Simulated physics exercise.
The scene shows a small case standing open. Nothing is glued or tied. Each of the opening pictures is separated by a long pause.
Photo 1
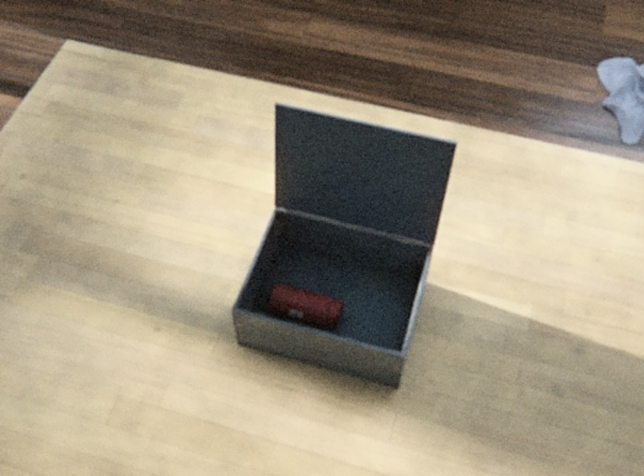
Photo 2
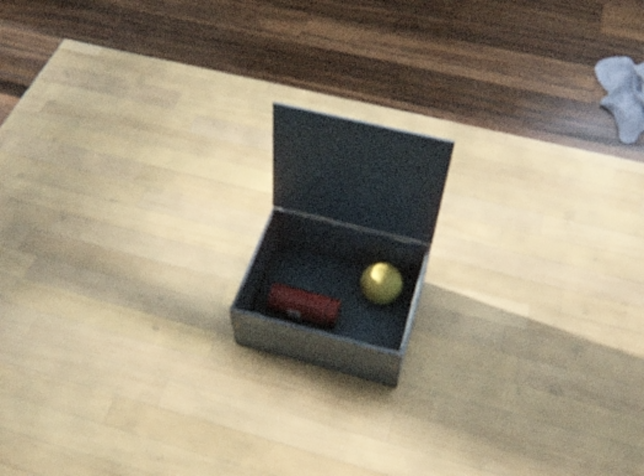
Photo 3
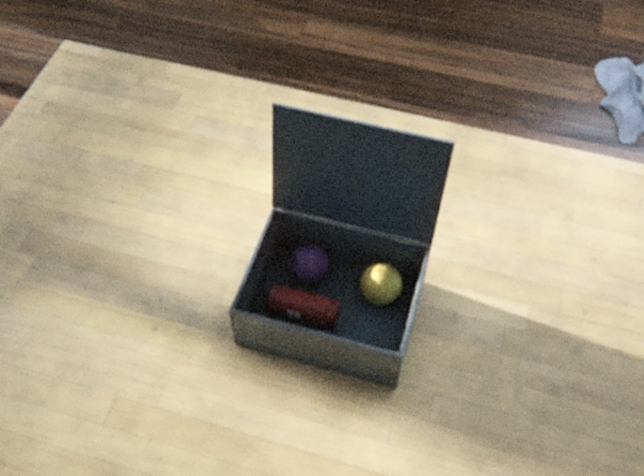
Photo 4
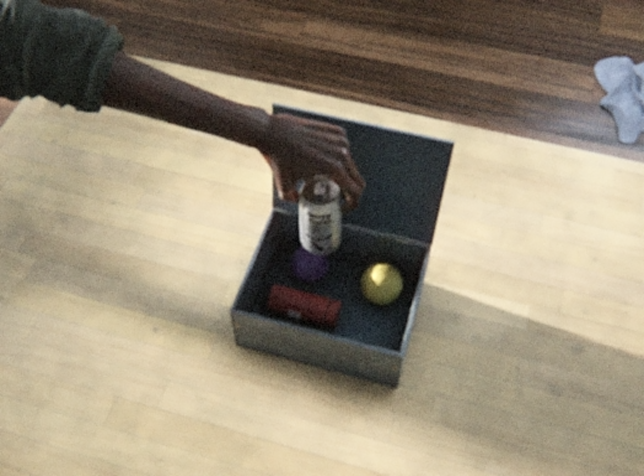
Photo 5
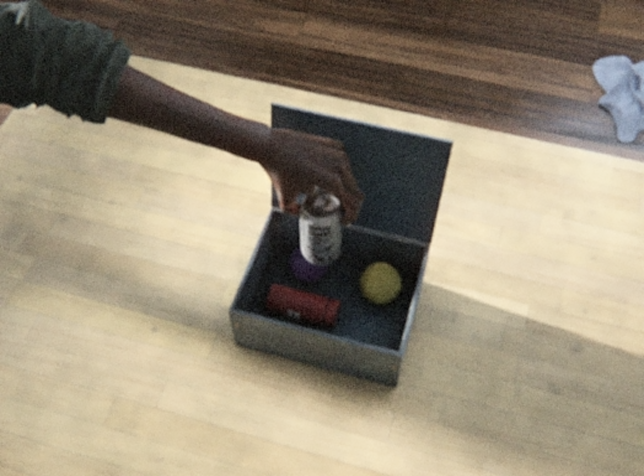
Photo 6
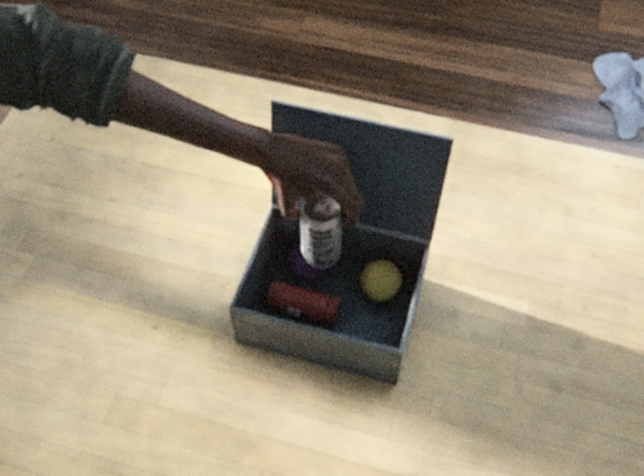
The clip opens on a small dark case standing open on a wooden table, with a red cylinder inside. A round yellow object appears at the right, then a round purple one behind the cylinder. A hand reaches in from the left and lowers a white can slightly into the case, still gripping it.
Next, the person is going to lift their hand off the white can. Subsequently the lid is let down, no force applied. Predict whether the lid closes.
Prediction: The lid closes fully.
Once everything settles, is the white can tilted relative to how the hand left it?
The white can tips.
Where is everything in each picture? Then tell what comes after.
The last thing is not in view yet, in the first picture.
The last thing is not in view yet; red shaker (305, 305), in the second picture.
The last thing is not in view yet; yellow lemon (381, 284), in the third picture.
Still above its spot; white can (321, 217); purple lemon (309, 264), in the fourth picture.
Still above its spot; white can (321, 229); red shaker (304, 306), in the fifth picture.
Put in, still held; white can (321, 233); yellow lemon (381, 281), in the sixth picture.
Then, 0.40 s past the last view, white can rocked 70° from its first pose near (348, 283); purple lemon displaced a little; yellow lemon displaced a little.
Then, 1.30 s past the last view, lid 79° above the rim; white can on its side near (348, 310); red shaker displaced about its own width.
Then, 1.90 s past the last view, lid 27° above the rim; white can on its side near (346, 312); red shaker displaced about its own width.
Finally, lid shut; down or leaning hard in the box, white can; the other 3 still in place. Final places as the last picture's camera would see them, white can near (344, 313).
